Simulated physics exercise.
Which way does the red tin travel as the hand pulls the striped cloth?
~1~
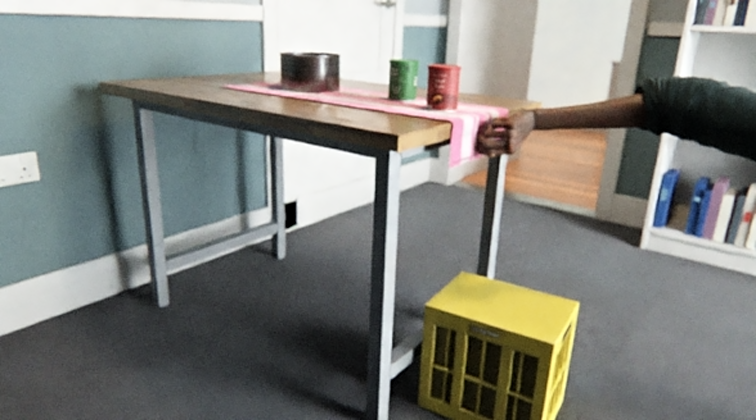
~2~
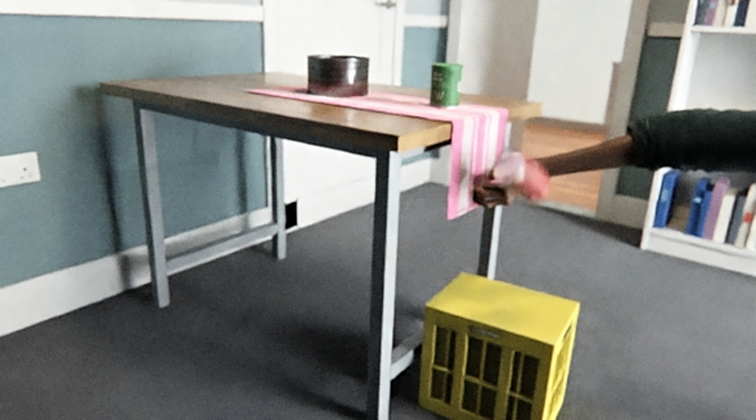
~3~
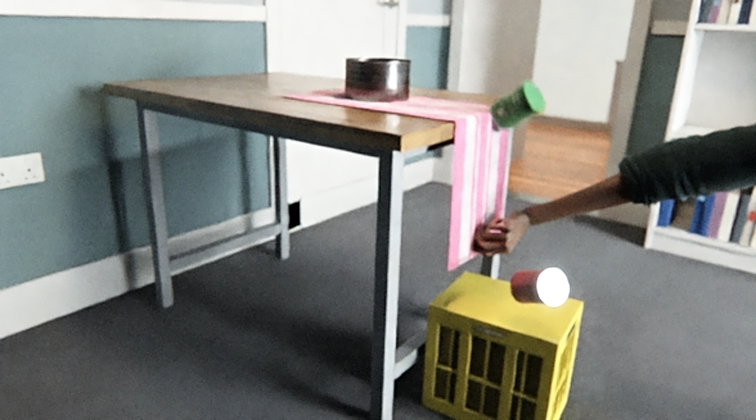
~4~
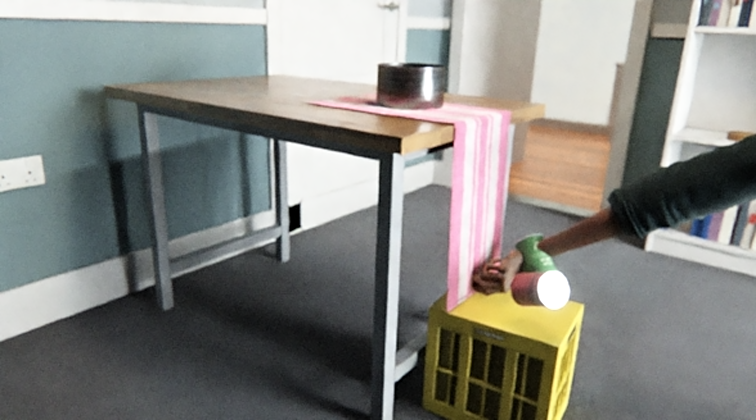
The red tin moves down, dropping past the table edge to the yellow crate, where it is seen on its side.
